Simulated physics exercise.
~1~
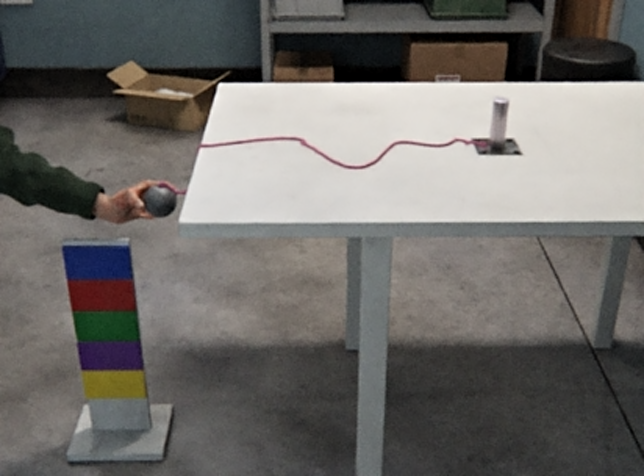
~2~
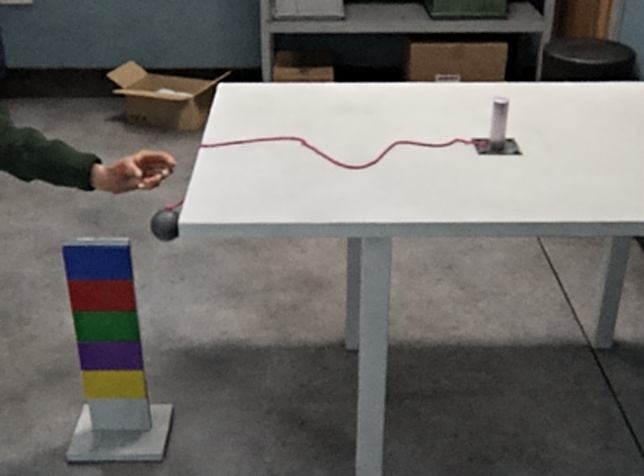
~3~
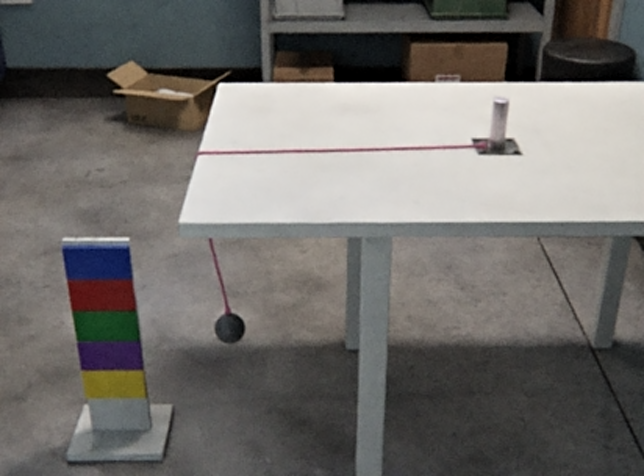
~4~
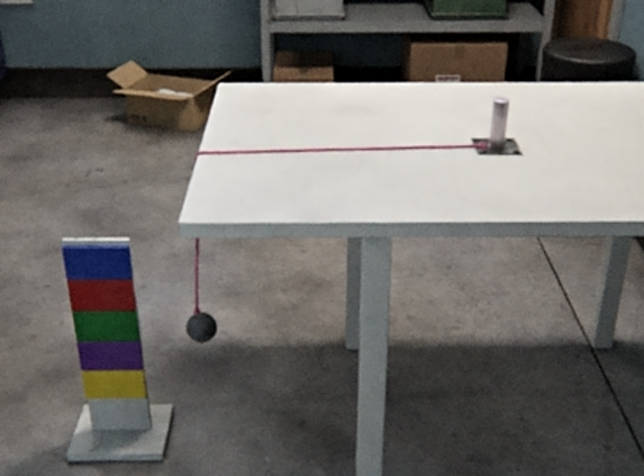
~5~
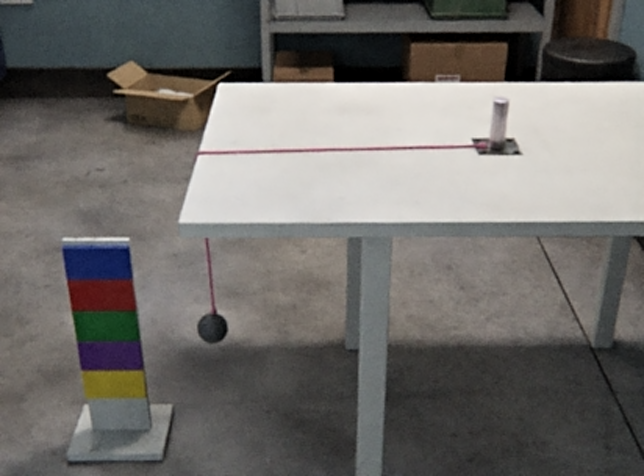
We see a hand release a grey ball tied to a slack red cord at a white table's edge beside a striped board. The ball drops, the cord pulls straight, and the ball swings slightly below the tabletop, ending level with the green band.
